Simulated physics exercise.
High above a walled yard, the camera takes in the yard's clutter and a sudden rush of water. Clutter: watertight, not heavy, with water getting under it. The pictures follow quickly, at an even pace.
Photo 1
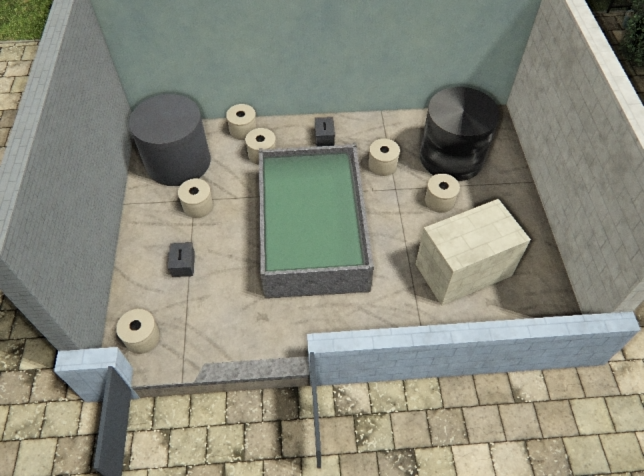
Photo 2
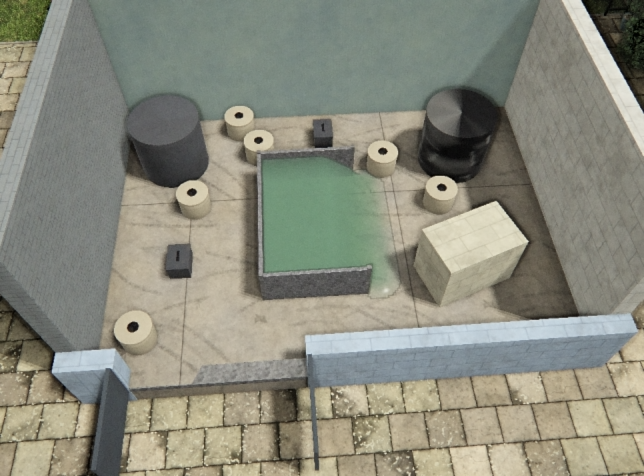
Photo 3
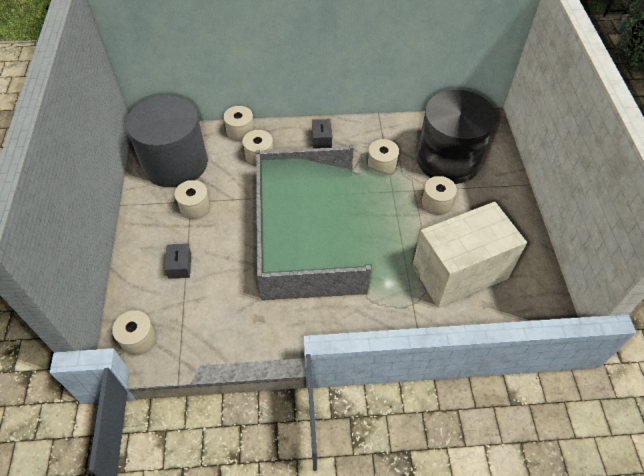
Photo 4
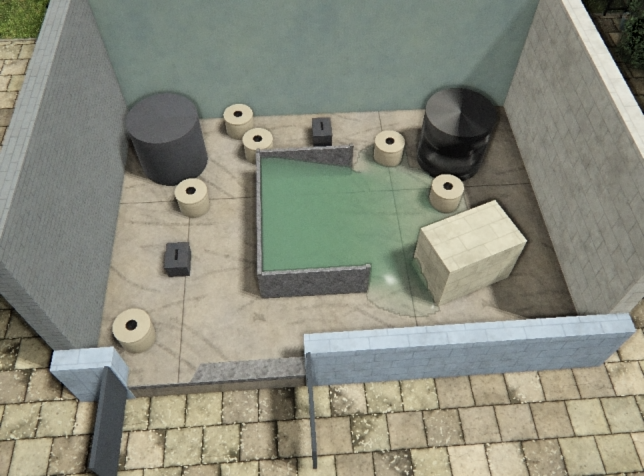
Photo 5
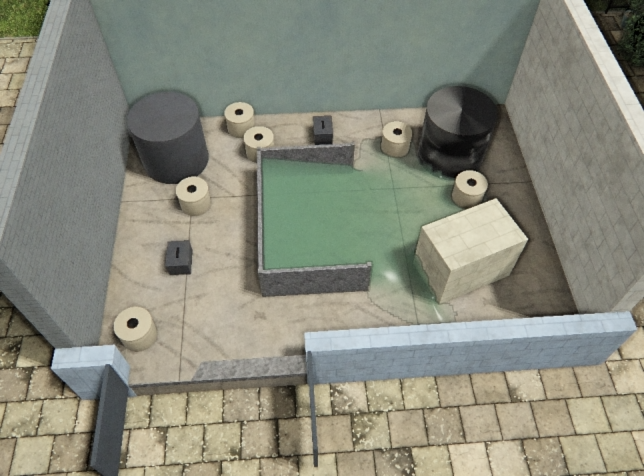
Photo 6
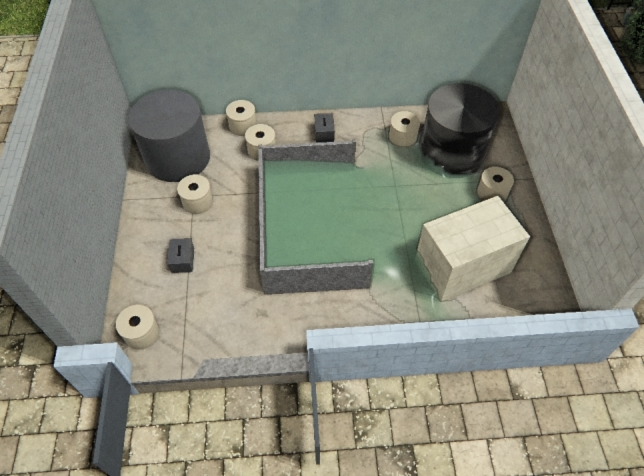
A grey-walled yard held a pool of green water whose right side disappeared, and the water spread across the floor around a pale block, pushing two small cream tubs toward the right.
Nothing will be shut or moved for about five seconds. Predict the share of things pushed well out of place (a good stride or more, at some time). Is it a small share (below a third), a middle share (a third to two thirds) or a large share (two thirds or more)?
A middle share, a third to two thirds.
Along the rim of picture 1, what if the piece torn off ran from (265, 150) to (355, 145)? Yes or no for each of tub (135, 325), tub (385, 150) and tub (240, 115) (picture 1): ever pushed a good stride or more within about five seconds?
First over the mark, then below the mark, then over the mark.
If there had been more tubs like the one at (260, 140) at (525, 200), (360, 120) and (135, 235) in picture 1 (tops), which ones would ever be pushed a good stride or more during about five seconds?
Here's the rundown: Sent far off, sent far off, and finally never gets far.
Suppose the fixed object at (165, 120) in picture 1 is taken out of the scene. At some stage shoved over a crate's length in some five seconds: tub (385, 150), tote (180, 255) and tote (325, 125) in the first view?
One after the other: That far or more, under that, moved that far.
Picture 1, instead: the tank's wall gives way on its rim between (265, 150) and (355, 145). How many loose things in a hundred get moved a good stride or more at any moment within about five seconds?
I'd put it at about 90 percent.
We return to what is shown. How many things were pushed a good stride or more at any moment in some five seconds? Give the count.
The count is 4.
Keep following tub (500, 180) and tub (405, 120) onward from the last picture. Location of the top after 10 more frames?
Approximately (491, 110) for one and (463, 102) for the other.
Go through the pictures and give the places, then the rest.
A tub at (444, 186) rests on the ground; a tub at (384, 150), on the bottom; 0 of 8 have shifted, in the first picture.
A tub at (442, 188), on the bottom; a tub at (383, 151), on the bottom; 0 of 8 have shifted, in the second picture.
A tub at (440, 188) rests on the ground; a tub at (384, 150), on the bottom, close to its start; 0 of 8 have shifted, in the third picture.
A tub at (448, 186), on the bottom, close to its start; a tub at (390, 141) rests on the ground, close to its start; 2 of 8 have shifted, in the fourth picture.
A tub at (472, 183) rests on the ground, a stride from its start; a tub at (397, 132) rests on the ground, a stride from its start; 2 of 8 have shifted, in the fifth picture.
A tub at (498, 179) rests on the ground, a stride from its start; a tub at (405, 122), on the bottom, a stride from its start; 2 of 8 have shifted, in the sixth picture.
A moment on, 2 of 8 are well off their spots; 1 afloat.
Next, 2 of 8 are well off their spots; 1 afloat.
Later, 2 of 8 are well off their spots; 2 afloat.
In the end, 4 of 8 are well off their spots, and 4 have been at some point; 5 afloat.
